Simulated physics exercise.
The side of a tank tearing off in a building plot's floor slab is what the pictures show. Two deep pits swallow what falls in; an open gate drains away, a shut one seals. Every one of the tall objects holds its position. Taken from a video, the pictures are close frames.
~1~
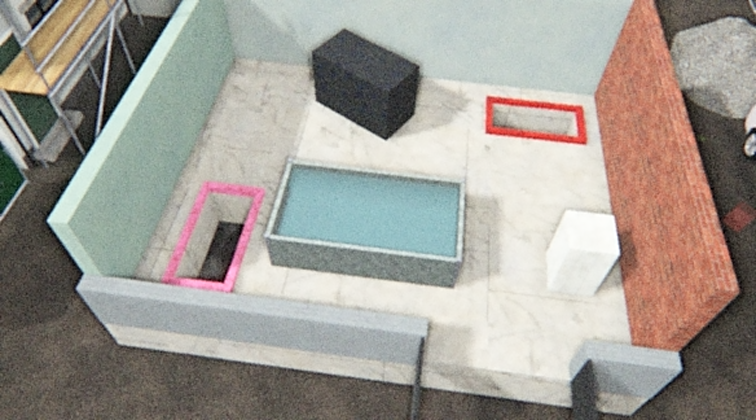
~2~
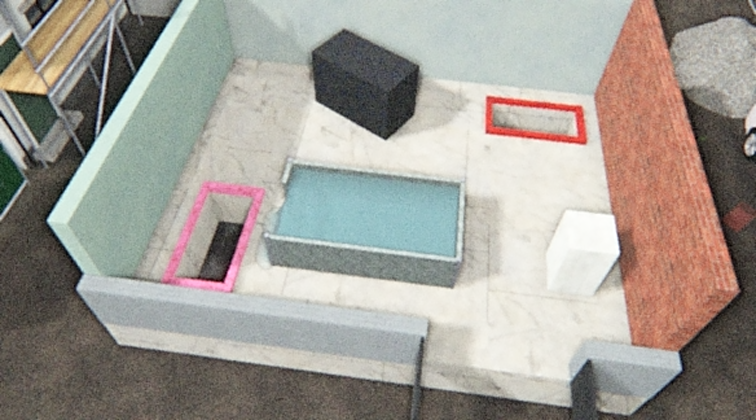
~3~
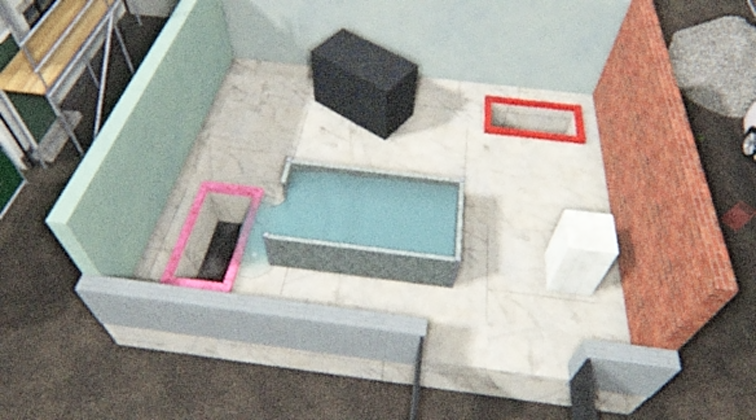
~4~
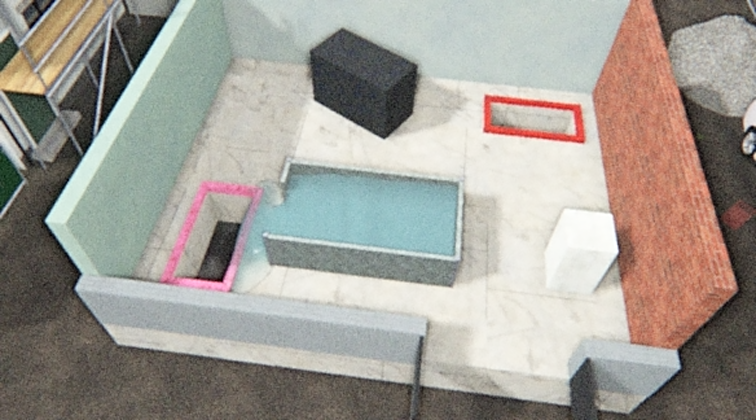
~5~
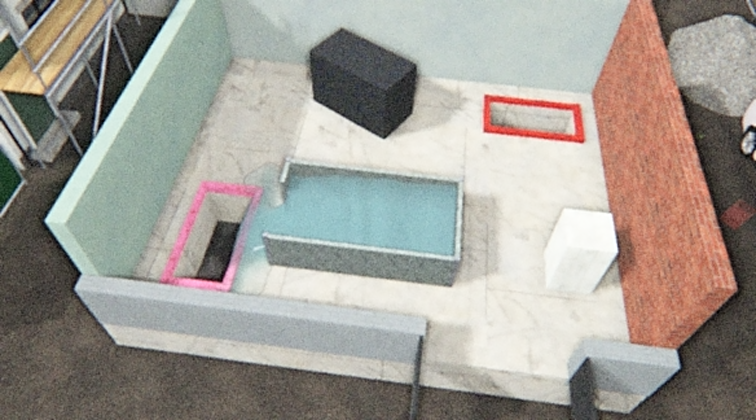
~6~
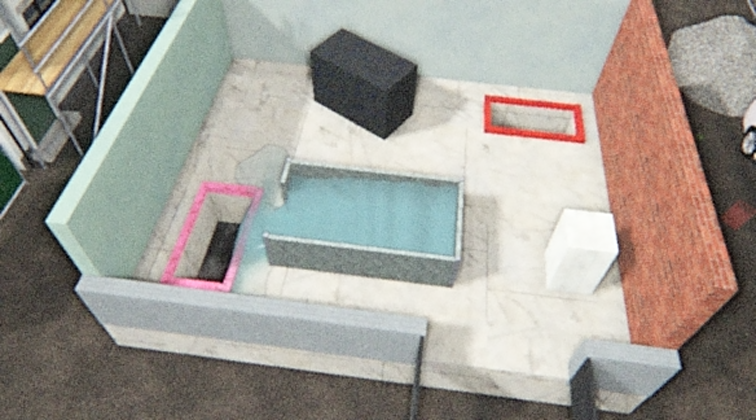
A walled room with a pale marble-like floor is seen from high above, with green walls at the left and back, red brick at the right, and dark ground outside. A blue-filled grey tank sits centrally between a pink-rimmed pit and a white block, with a black box and red-rimmed pit behind. The tank's left side opens and water pours out leftward, spreading toward the pink rim and back across the floor.
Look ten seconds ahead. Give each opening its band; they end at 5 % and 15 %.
In order: The gate claims a light share - short of five per cent; the red pit claims a light share - short of five per cent; the pink pit claims a heavy share - exceeding fifteen per cent.
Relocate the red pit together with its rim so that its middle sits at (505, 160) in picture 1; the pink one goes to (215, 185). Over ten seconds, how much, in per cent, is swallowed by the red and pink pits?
Red share 0%, pink share 30%.
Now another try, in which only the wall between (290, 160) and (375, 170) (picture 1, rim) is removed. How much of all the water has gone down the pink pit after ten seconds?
I'd estimate the pink pit takes around 4 percent.
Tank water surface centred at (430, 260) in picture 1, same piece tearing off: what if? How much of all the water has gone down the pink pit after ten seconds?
Share in the pink pit - 35 %.
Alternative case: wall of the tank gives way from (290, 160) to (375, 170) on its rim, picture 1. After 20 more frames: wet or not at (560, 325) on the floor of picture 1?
Check at the given point: Unwetted.
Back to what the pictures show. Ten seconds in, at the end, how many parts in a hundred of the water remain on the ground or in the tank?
Around 46 parts in a hundred.
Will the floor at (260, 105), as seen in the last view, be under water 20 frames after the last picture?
Looking at that place, I'd say inundated.
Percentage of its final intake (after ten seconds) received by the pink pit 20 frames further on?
Near 80 in a hundred.
A moment on, water covers 10 % of the floor; the gate 0 %, the red pit 0 %, the pink pit 18 %.
Next, water covers 15 % of the floor; the gate 0 %, the red pit 0 %, the pink pit 31 %.
Then, water covers 25 % of the floor; the gate 0 %, the red pit 0 %, the pink pit 43 %.
Later, water covers 50 % of the floor; the gate 0 %, the red pit 0 %, the pink pit 50 %.
In the end, water covers 60 % of the floor; the gate 2 %, the red pit 0 %, the pink pit 52 %.
